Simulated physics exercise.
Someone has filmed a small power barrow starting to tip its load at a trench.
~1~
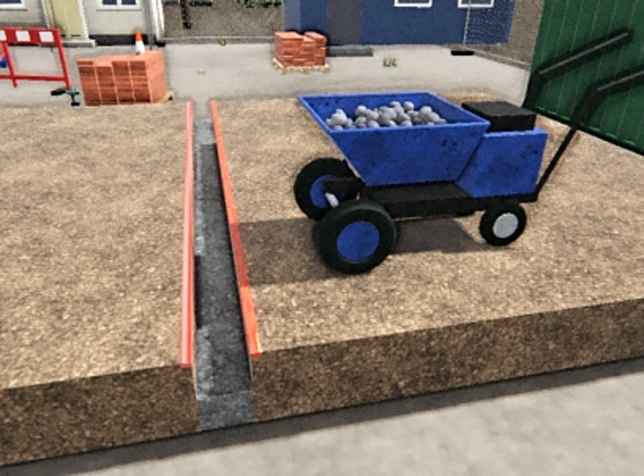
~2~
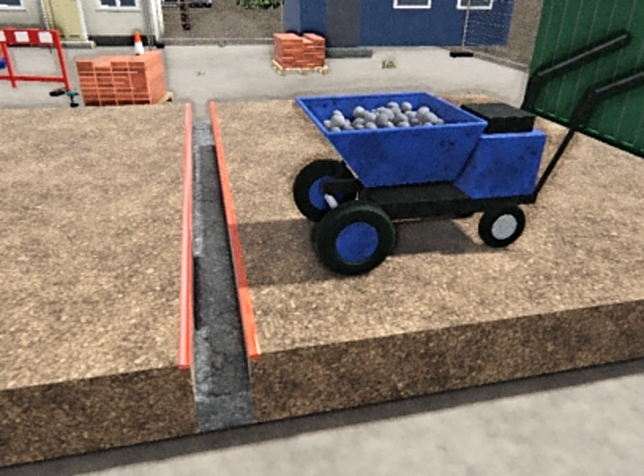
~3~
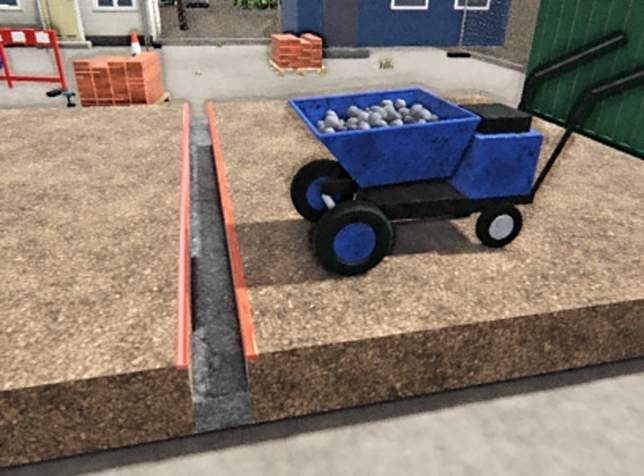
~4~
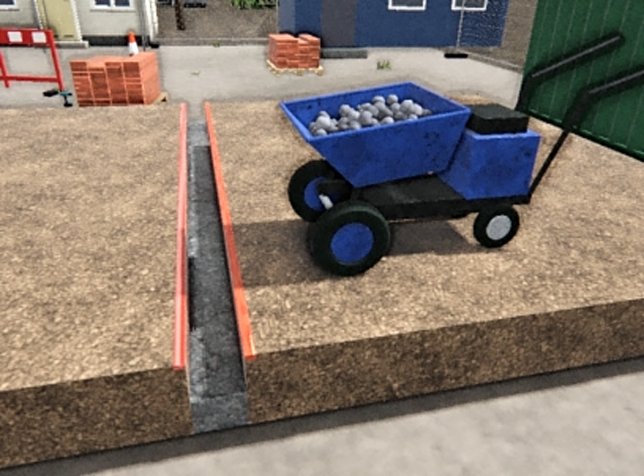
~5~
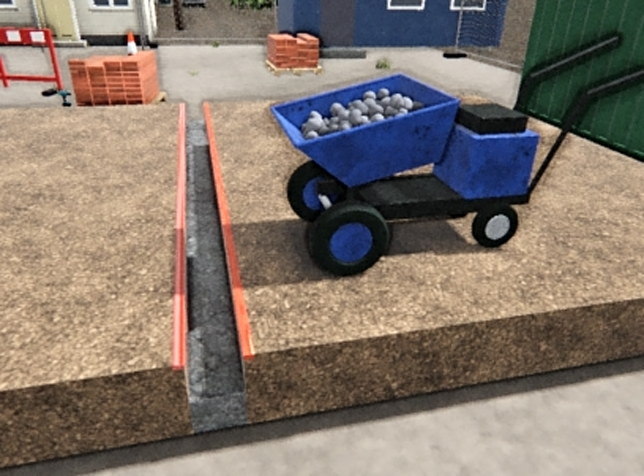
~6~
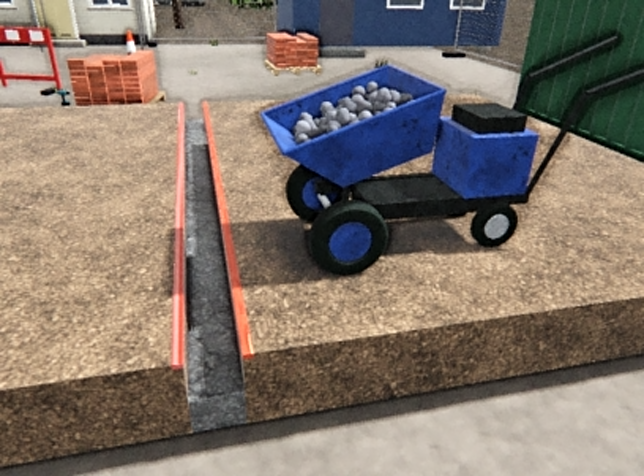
On a building site seen from slightly above and to the side, a narrow trench edged with orange-red strips cuts through a raised bed of brown earth. A blue power barrow with black handles stands to its right, its skip full of round grey cobbles, with stacked bricks and a green wall behind. The skip slowly tilts leftward, its back rising, while the wheels stay put and the view shifts very slightly.
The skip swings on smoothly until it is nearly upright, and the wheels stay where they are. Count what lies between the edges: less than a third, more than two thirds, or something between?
Between the edges lies more than two thirds of the load.
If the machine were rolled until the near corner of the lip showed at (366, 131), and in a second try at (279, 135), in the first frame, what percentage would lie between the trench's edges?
The first gives 60 %, the second 0 %.
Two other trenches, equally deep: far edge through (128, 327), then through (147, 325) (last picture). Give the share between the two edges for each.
In turn 100 and 100 in a hundred.
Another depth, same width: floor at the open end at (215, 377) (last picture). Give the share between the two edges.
It comes to 60 per cent or so.
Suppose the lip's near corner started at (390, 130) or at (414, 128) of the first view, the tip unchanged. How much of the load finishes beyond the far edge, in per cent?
In turn 0 and 0 in a hundred.
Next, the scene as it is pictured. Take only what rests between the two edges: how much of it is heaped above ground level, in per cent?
It comes to 20 per cent or so.
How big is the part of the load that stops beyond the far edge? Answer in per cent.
It comes to 15 per cent or so.
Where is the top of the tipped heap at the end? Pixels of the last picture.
At about (210, 246).
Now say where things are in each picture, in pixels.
Lip of the skip at (330, 133), level; top of the load at (402, 121), round cobbles; first edge of the trench at (249, 312); far edge at (186, 319), the trench under half as wide as the skip, and about as deep as wide, in the first frame.
Lip of the skip at (327, 135), level; top of the load at (400, 122), in the second frame.
Lip of the skip at (319, 137), tipped barely; top of the load at (394, 120), in the third frame.
Lip of the skip at (308, 141), tipped a little; top of the load at (401, 118), in the fourth frame.
Lip of the skip at (297, 146), tipped a little; top of the load at (391, 113), in the fifth frame.
Lip of the skip at (284, 153), tipped clearly; top of the load at (387, 110); first edge of the trench at (241, 313); far edge at (178, 321), in the sixth frame.
Soon after the last picture, skip tipped steeply; all in the skip.
A little later, skip tipped right over; about two thirds in the skip; about a third in or heaped over the trench; a stray few beyond it; a stray few falling.
Later still, skip tipped right over; a small part in the skip; a stray few short of the trench; most in or heaped over the trench; a small part beyond it.
At rest, skip tipped right over; a small part in the skip; a stray few short of the trench; most in or heaped over the trench; a small part beyond it.
